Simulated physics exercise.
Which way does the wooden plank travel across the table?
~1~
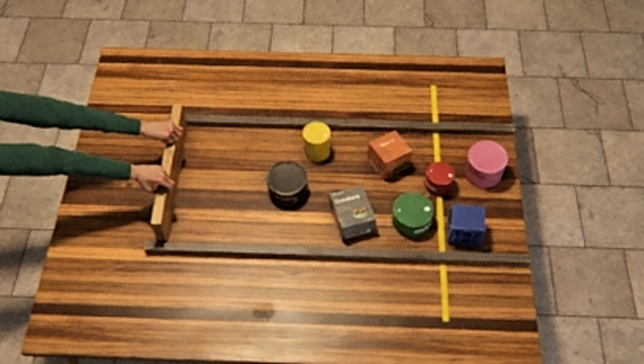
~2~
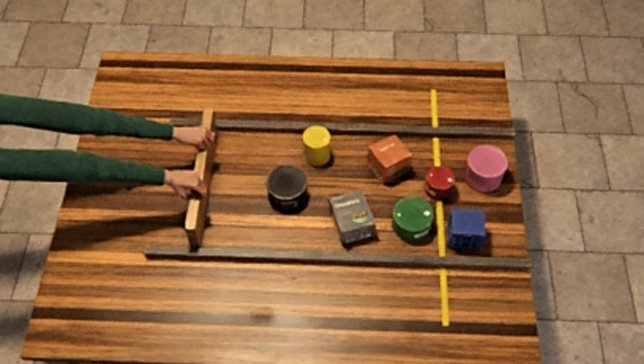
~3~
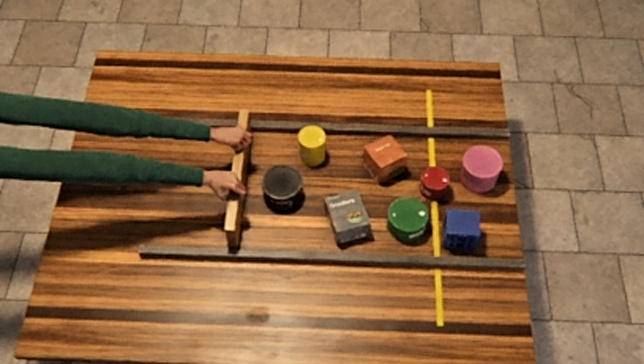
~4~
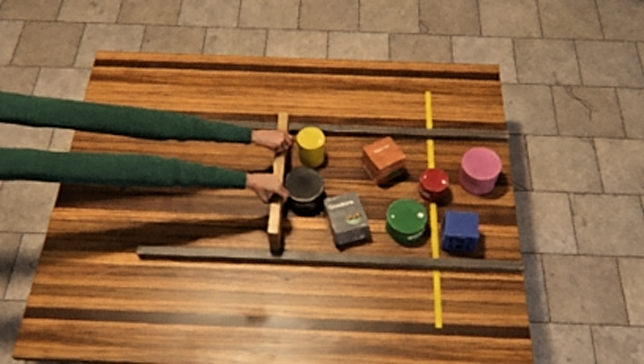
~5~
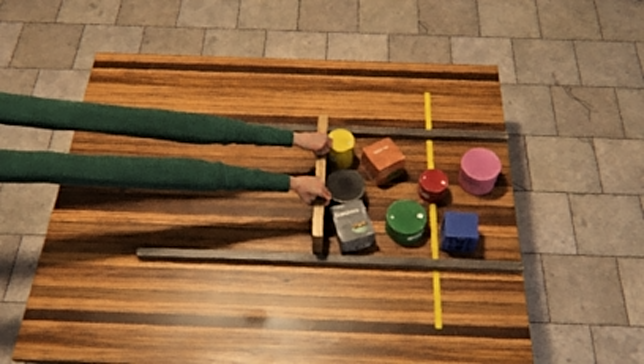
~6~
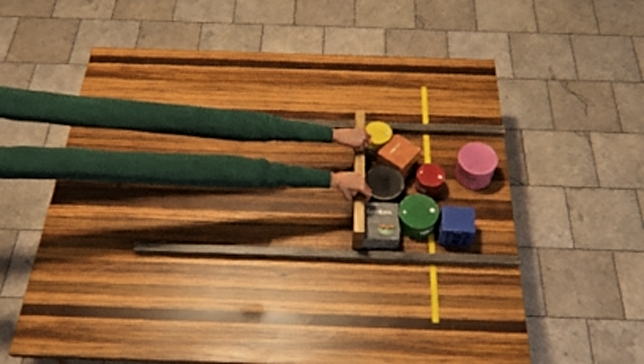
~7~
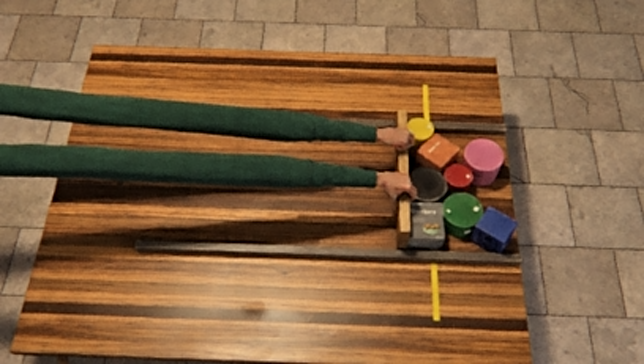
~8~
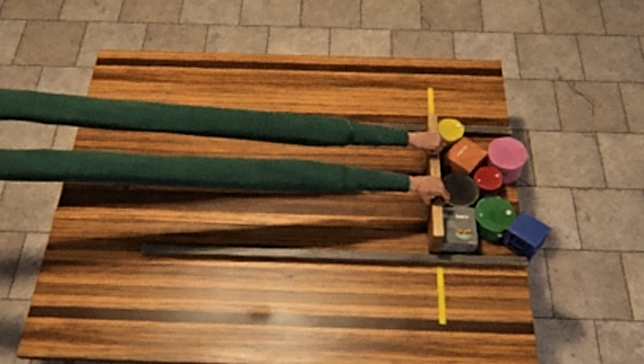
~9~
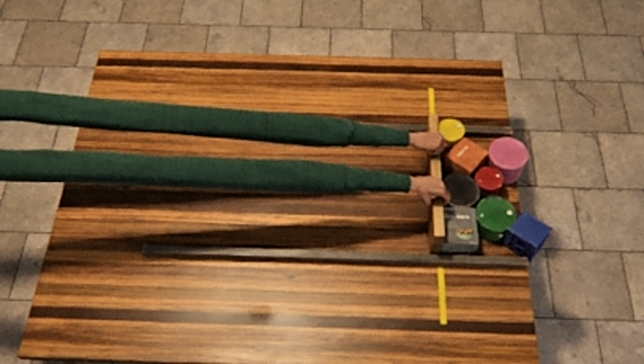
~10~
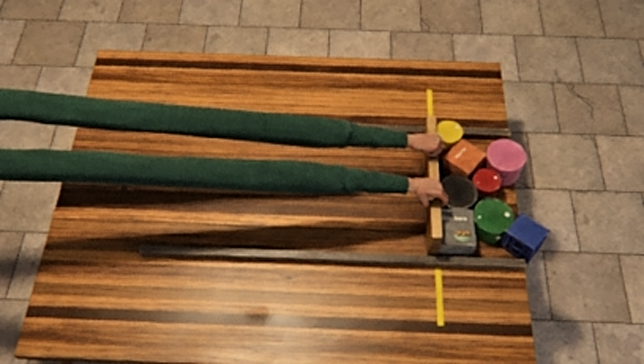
The plank travels to the right, pushed by the two hands toward the yellow tape line.
